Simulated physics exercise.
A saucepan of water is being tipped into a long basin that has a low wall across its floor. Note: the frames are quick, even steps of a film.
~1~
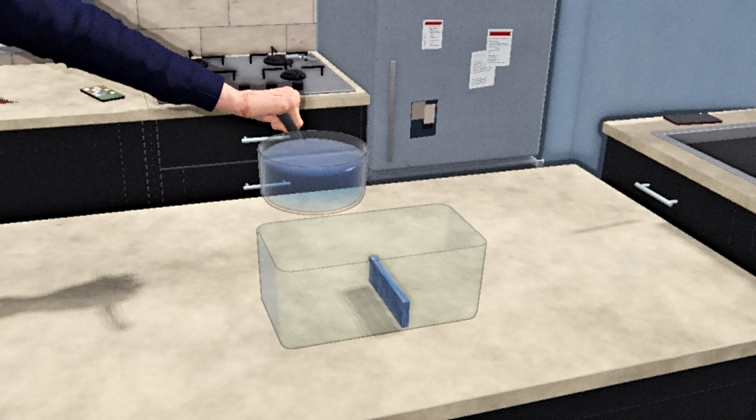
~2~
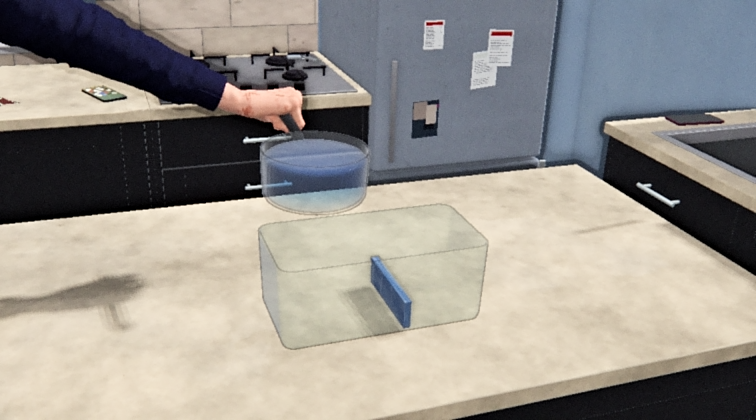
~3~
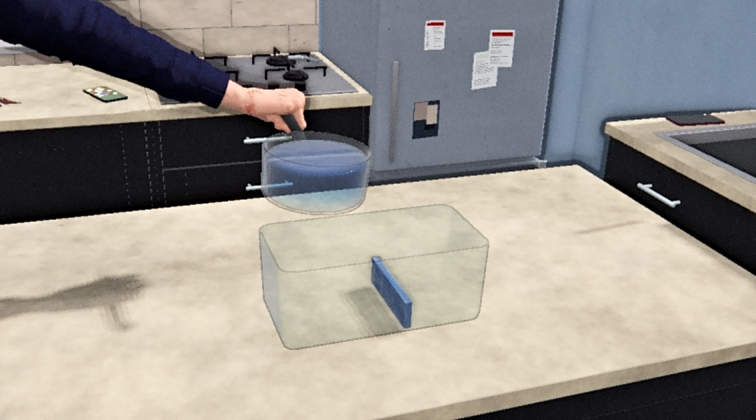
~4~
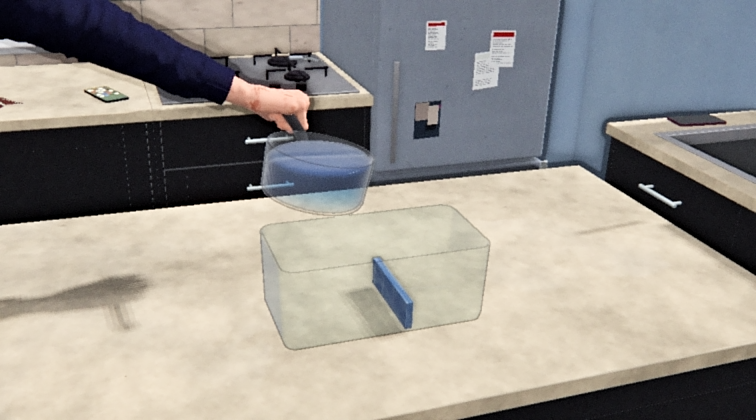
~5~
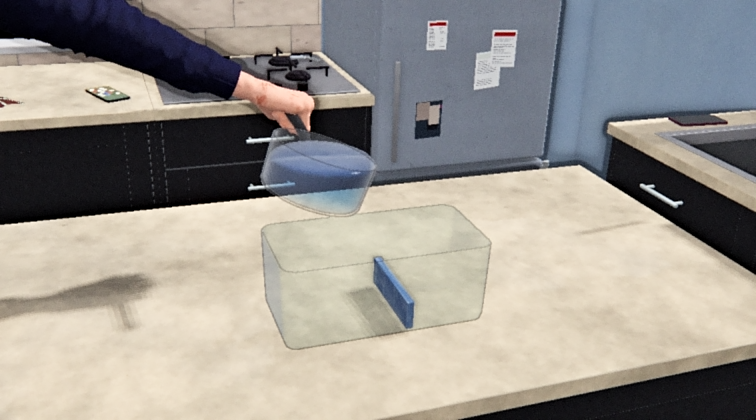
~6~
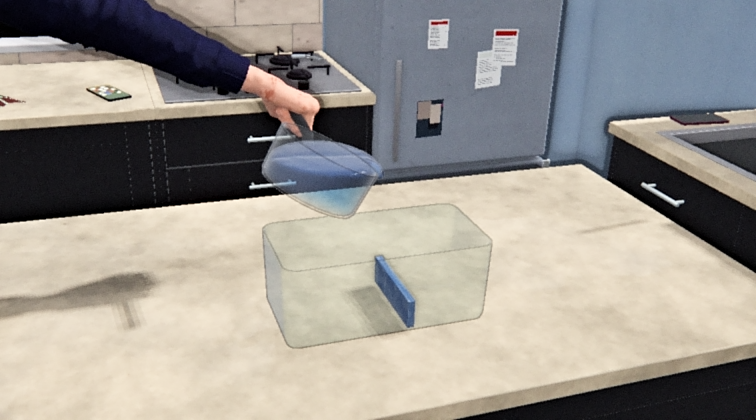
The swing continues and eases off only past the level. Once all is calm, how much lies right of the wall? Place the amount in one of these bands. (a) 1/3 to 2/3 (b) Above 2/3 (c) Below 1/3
a.
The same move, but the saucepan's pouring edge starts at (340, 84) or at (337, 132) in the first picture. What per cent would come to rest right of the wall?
The first gives 50 %, the second 25 %.
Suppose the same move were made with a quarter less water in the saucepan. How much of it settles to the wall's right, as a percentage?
About 45 in a hundred.
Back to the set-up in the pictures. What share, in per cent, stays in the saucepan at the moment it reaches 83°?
35 per cent, roughly.
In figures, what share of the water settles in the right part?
Something like 55 per cent, roughly.
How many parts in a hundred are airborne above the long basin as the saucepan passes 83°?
Around 30 %.
A moment on, the saucepan is tipped on its side and 33 per cent is still to pour, 4 is left of the wall and 30 right of it.
Next, the saucepan is tipped on its side and 9 per cent is still to pour, 25 is left of the wall and 61 right of it.
Then the saucepan is tipped on its side and 2 per cent is still to pour, 40 is left of the wall and 56 right of it.
Later the saucepan is tipped on its side and 1 per cent is still to pour, 44 is left of the wall and 54 right of it.
In the end 45 per cent lies left of the wall, 54 right of it and 1 outside.
